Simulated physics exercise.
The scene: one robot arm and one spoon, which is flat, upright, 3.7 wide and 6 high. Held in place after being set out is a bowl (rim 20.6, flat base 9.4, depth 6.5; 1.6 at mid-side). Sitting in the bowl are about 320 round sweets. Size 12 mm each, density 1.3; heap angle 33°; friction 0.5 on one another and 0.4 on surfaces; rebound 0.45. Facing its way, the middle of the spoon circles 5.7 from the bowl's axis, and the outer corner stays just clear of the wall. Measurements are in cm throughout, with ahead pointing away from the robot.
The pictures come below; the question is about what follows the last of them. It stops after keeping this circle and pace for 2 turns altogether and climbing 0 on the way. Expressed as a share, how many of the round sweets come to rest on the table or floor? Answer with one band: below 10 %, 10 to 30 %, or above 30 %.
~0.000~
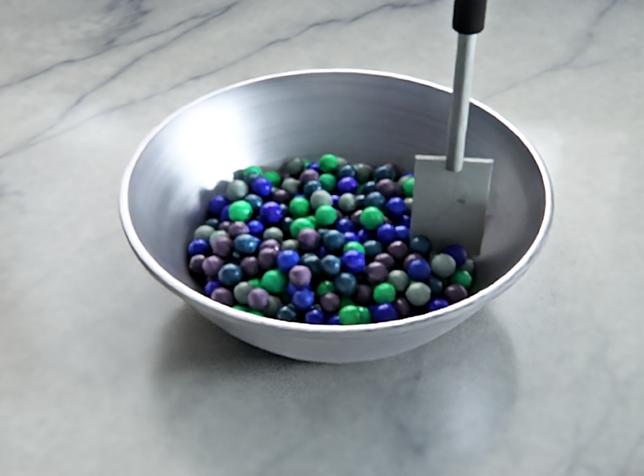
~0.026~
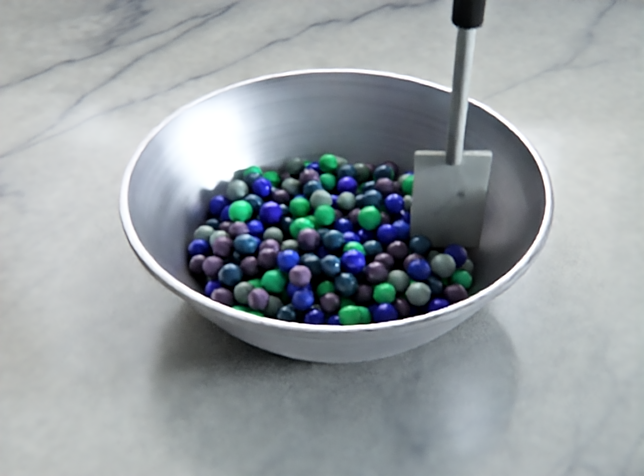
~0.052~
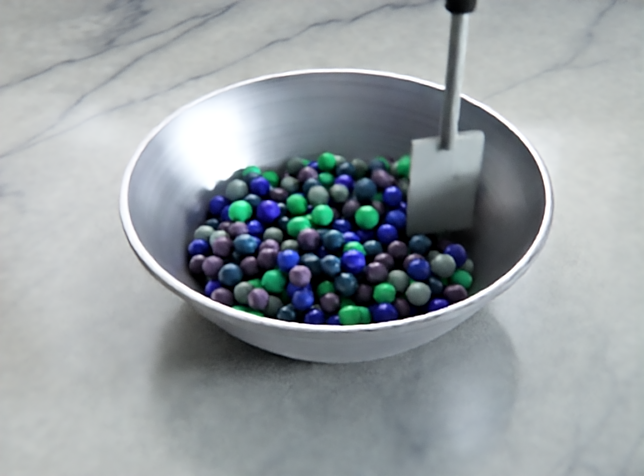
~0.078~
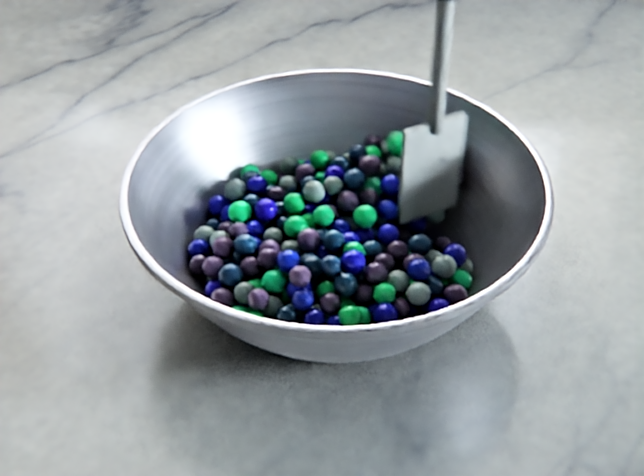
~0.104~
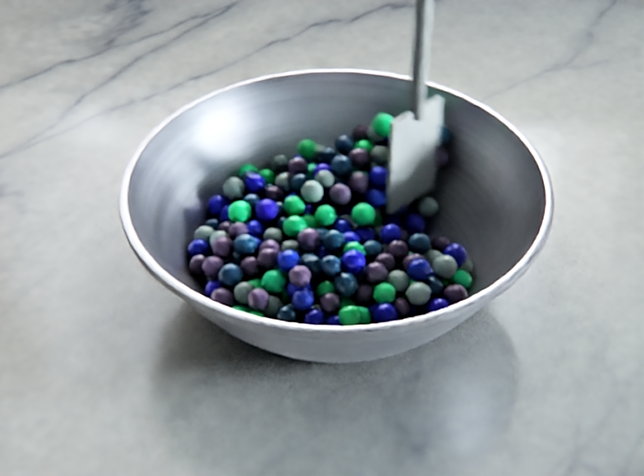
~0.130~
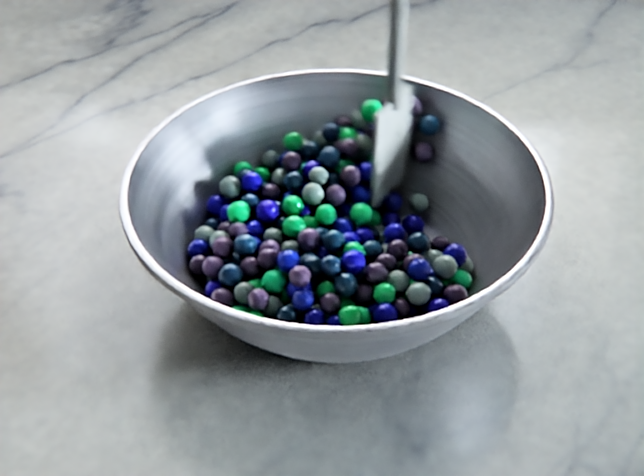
10 to 30 %.
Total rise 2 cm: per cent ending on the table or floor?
Around 5 percent of it.
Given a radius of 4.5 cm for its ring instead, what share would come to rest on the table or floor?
Near 5 %.
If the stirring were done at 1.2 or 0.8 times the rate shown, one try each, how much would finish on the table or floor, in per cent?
25 % and 10 %.
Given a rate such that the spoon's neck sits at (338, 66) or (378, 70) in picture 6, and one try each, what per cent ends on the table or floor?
So, roughly 40 percent the first time and 25 percent the second.
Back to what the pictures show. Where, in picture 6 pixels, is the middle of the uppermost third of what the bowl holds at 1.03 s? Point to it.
(239, 283).
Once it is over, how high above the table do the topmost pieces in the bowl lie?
Height: Roughly 6.0 cm.
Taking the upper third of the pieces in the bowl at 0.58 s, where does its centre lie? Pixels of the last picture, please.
Around (463, 243).
After 0.58 s, 321° round, highest piece 8 above the table; 304 in the bowl, 14 on the table or floor, 4 in flight or on the tool.
After 1.03 s, 219° round, highest piece 9 above the table; 285 in the bowl, 32 on the table or floor, 5 in flight or on the tool.
After 1.45 s, 0° round, highest piece 6 above the table; 268 in the bowl, 54 on the table or floor.
After 2.15 s, 0° round, highest piece 6 above the table; 268 in the bowl, 54 on the table or floor.
In the end, 268 in the bowl, 54 on the table or floor. That is 17 % on the table or floor.
